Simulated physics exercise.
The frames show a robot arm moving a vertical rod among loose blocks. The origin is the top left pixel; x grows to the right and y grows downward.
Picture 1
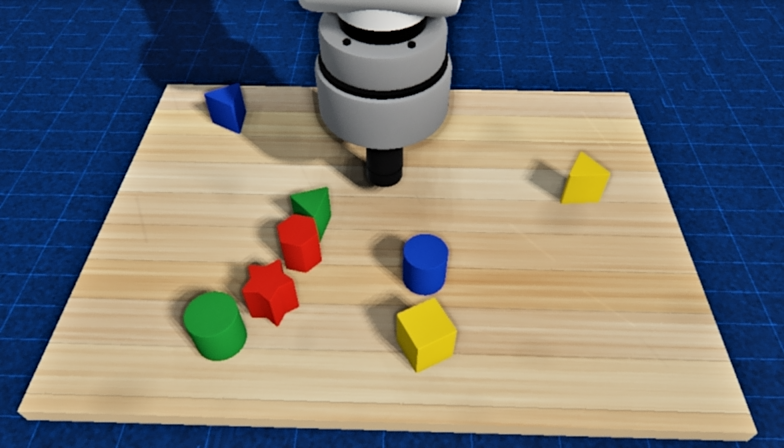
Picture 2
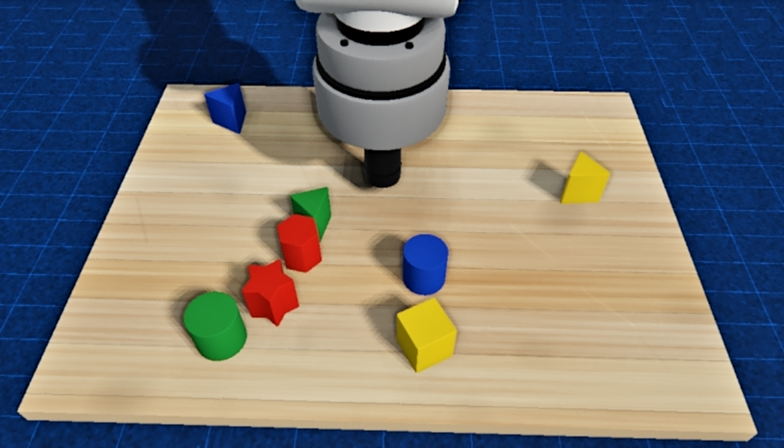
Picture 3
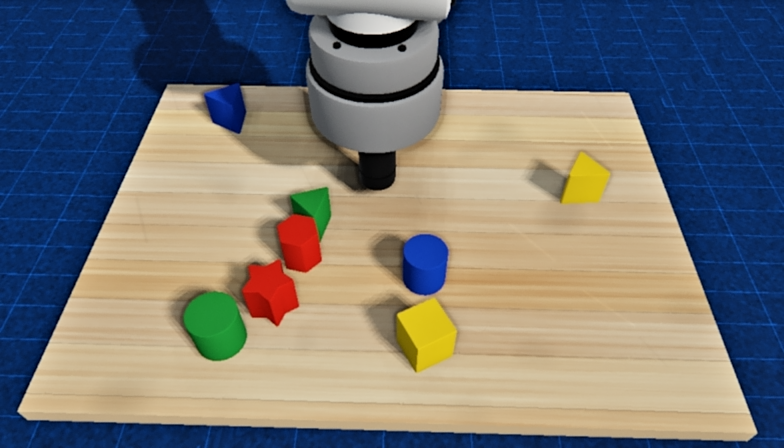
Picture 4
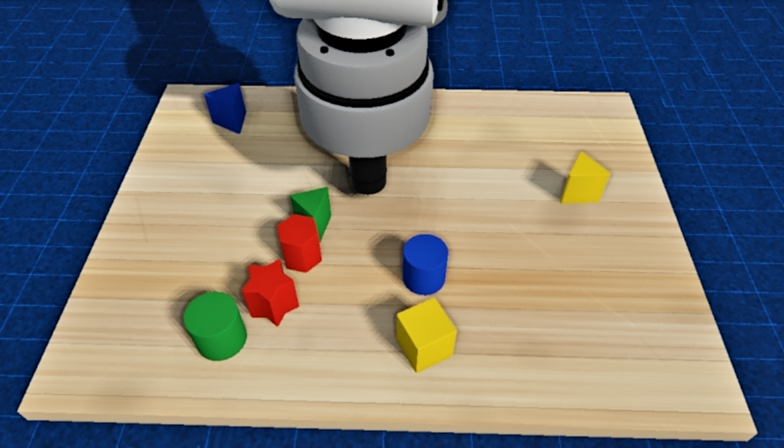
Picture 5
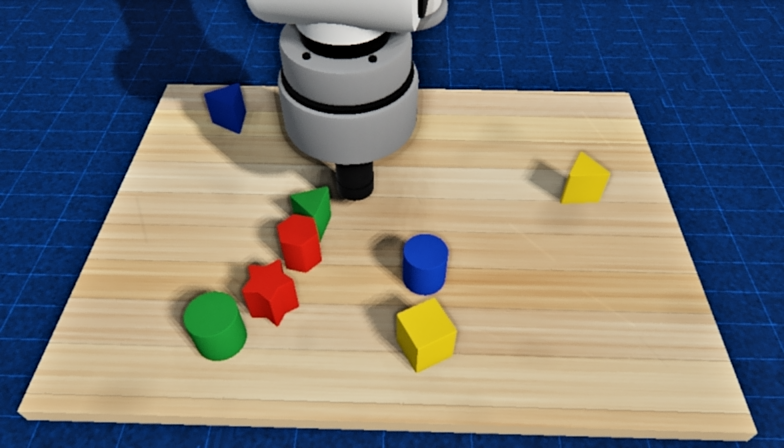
A robot arm slid its black rod a short way left and slightly toward the viewer, nearing the green block, while the red, blue, green and yellow blocks on the wooden board stayed still.
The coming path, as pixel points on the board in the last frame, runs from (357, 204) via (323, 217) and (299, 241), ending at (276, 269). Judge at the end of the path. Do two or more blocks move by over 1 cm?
I expect so.
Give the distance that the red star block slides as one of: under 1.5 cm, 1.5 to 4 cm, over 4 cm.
The block winds up 1.5 to 4 cm from where it is now.
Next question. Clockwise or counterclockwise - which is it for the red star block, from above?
If we look at it from overhead, the red star block pivots clockwise.
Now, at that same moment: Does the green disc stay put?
Yes.
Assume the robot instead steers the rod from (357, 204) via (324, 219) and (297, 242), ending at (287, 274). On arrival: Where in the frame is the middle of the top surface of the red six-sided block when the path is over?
At (280, 281).
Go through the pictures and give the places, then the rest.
The first picture shows rod tip at (385, 176); block tops, green disc at (210, 313); red star block at (267, 279); red six-sided block at (297, 229); green three-sided block at (311, 199).
The second picture shows rod at (383, 177); blocks unchanged.
The third picture shows rod at (378, 179); blocks unchanged.
The fourth picture shows rod at (369, 183); blocks unchanged.
The fifth picture shows rod at (356, 189); green disc at (210, 313); red star block at (267, 279); red six-sided block at (297, 229); green three-sided block at (311, 199).
On the path given first. One third of the way, rod at (321, 202); green three-sided block at (294, 205), turned 50° anticlockwise.
Two thirds of the way, rod at (296, 226); red star block at (266, 285), turned 10° clockwise; red six-sided block at (287, 248), turned 45° anticlockwise; green three-sided block at (263, 230), turned 75° anticlockwise.
At the end, rod at (273, 255); green disc in place; red star block at (267, 306), turned 30° clockwise; red six-sided block at (281, 272), turned 100° anticlockwise; green three-sided block at (236, 251), turned 30° anticlockwise.
